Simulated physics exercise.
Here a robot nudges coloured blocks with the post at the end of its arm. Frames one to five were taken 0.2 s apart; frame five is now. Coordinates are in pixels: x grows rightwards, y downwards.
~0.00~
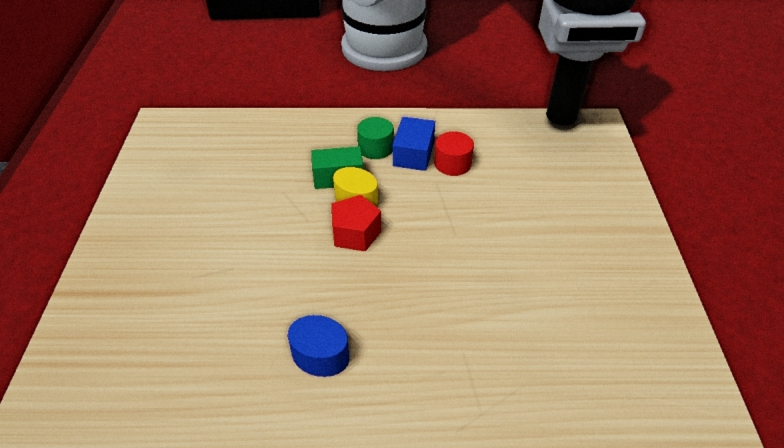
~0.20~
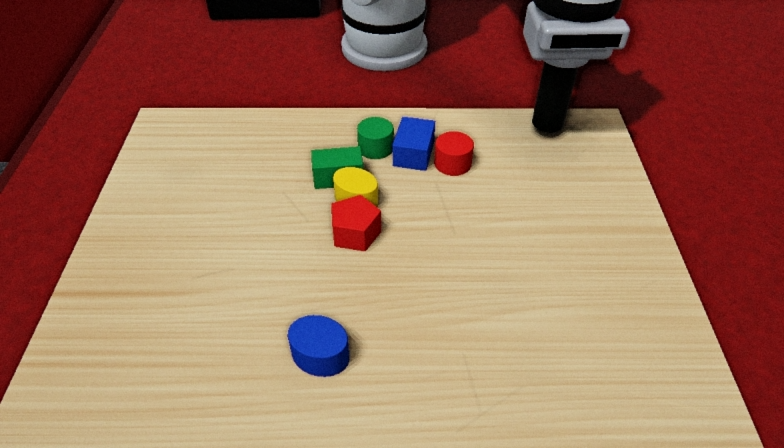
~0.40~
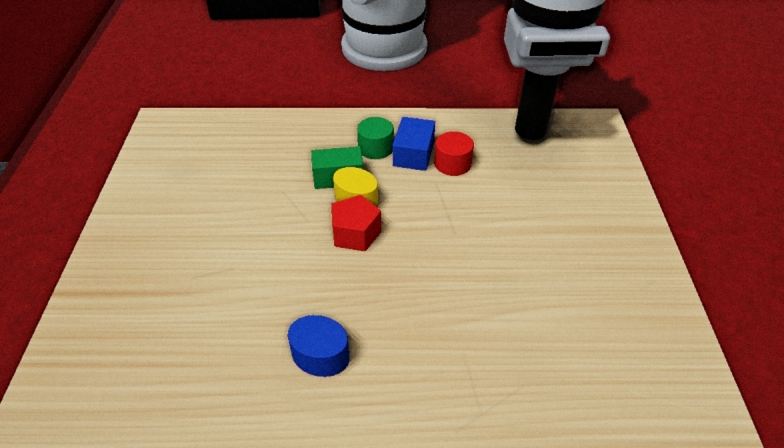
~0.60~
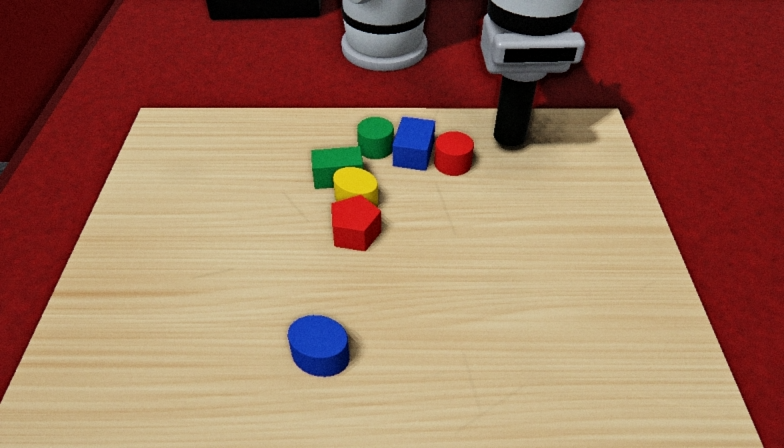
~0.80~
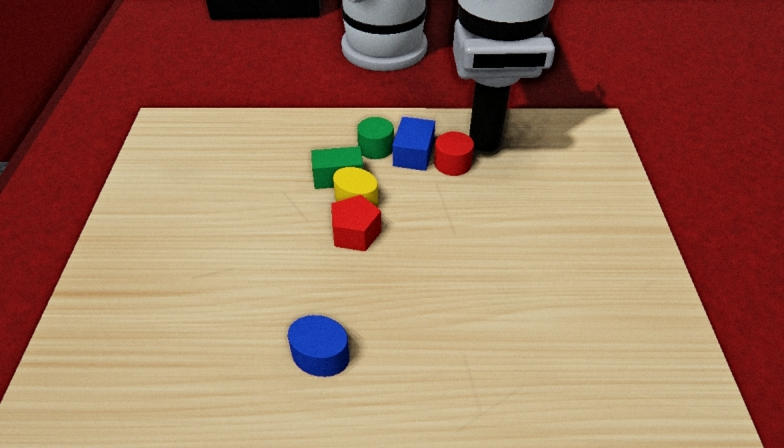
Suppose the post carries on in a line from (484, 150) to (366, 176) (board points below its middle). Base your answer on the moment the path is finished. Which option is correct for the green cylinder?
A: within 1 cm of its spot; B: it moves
Correct choice: B.
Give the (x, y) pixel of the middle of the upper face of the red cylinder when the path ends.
By then it is at (411, 170).
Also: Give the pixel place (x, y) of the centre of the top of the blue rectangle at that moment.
So, by the moment the path ends, you'll find the top centre of the blue rectangle at (359, 132).
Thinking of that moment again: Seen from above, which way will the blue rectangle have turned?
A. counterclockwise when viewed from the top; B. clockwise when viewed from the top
B.
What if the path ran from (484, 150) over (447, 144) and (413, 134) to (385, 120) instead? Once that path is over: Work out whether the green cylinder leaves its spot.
It will be nudged away from its spot.
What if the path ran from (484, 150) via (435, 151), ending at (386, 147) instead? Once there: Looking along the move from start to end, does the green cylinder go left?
Yes, that is what happens.
The first path, step by step. One third of the way, post (446, 150); blue rectangle (409, 133), turned 20° clockwise; red cylinder (430, 157).
Two thirds of the way, post (405, 159); green rectangle (333, 158); green cylinder (348, 121); blue rectangle (375, 135), turned 25° clockwise; red cylinder (412, 170).
At the end, post (366, 168); green rectangle (319, 159), turned 30° anticlockwise; green cylinder (338, 114); blue rectangle (359, 132), turned 50° clockwise; red cylinder (411, 170).
